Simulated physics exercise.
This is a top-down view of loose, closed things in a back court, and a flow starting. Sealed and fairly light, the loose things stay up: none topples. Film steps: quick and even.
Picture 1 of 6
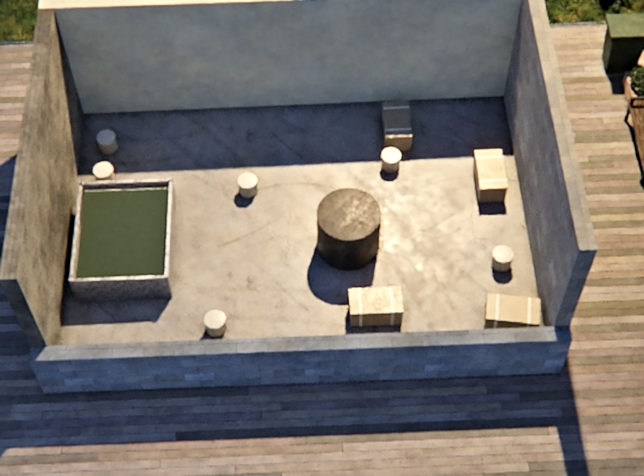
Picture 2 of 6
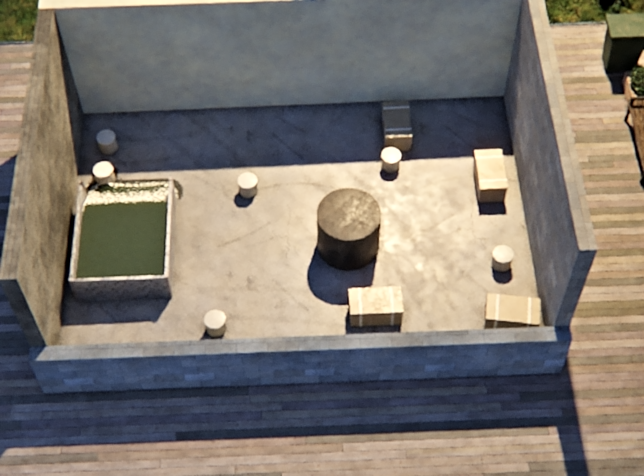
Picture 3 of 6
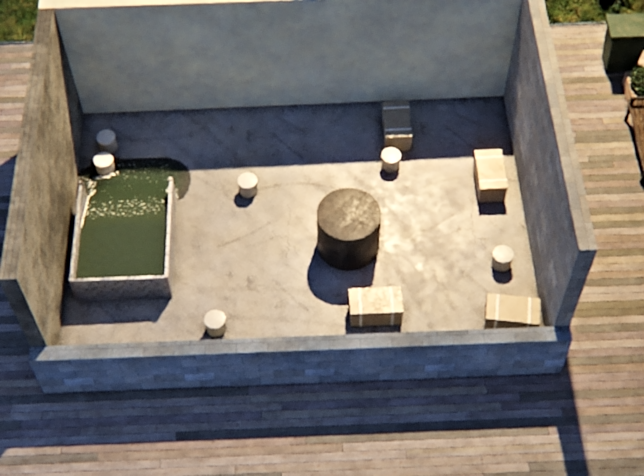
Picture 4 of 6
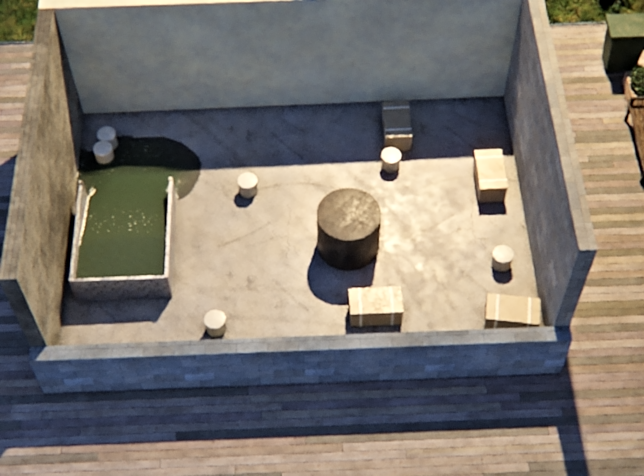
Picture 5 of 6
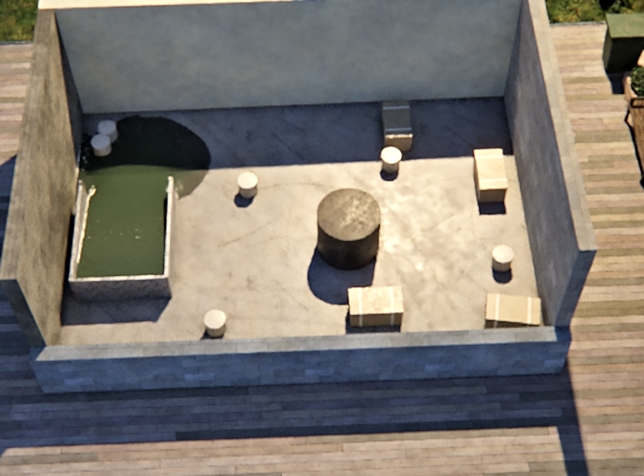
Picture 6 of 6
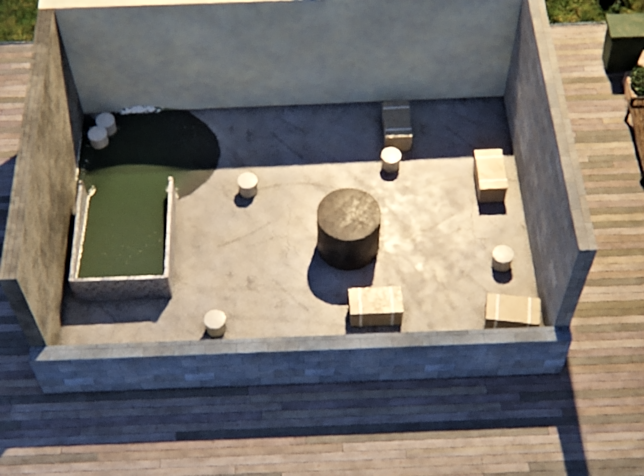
The footage shows a walled court from above as dark green liquid spills over the back of a basin at left and spreads to the rear wall, nudging first one pale pail, then another slightly backward; everything else stays still.
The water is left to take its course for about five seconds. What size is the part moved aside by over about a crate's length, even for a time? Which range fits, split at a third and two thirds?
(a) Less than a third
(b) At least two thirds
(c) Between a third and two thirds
c.
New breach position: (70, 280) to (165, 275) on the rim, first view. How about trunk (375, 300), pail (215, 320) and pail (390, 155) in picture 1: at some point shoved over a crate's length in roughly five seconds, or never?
In the order asked: Goes the distance, then goes the distance, then never gets that far.
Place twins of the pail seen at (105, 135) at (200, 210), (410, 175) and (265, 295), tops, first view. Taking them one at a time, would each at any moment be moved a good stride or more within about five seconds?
Stays put, displaced, stays put.
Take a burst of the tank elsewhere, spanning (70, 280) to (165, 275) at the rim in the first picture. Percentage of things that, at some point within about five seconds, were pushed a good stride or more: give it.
I'd put it at about 30 percent.
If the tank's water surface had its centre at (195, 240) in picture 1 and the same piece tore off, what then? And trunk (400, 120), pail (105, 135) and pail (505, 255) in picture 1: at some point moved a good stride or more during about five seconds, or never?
Object by object, in turn: Travelled a good distance, travelled a good distance, lingered near its place.
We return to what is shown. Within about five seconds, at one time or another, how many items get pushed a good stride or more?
Counting them up gives 5.
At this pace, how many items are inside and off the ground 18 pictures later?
I make it 2.
A moment on, 2 of 10 are well off their spots; 2 afloat.
Next, 2 of 10 are well off their spots; 2 afloat.
Later, 1 of 10 are well off their spots; 2 afloat.
In the end, 4 of 10 are well off their spots, and 5 have been at some point; 3 afloat.
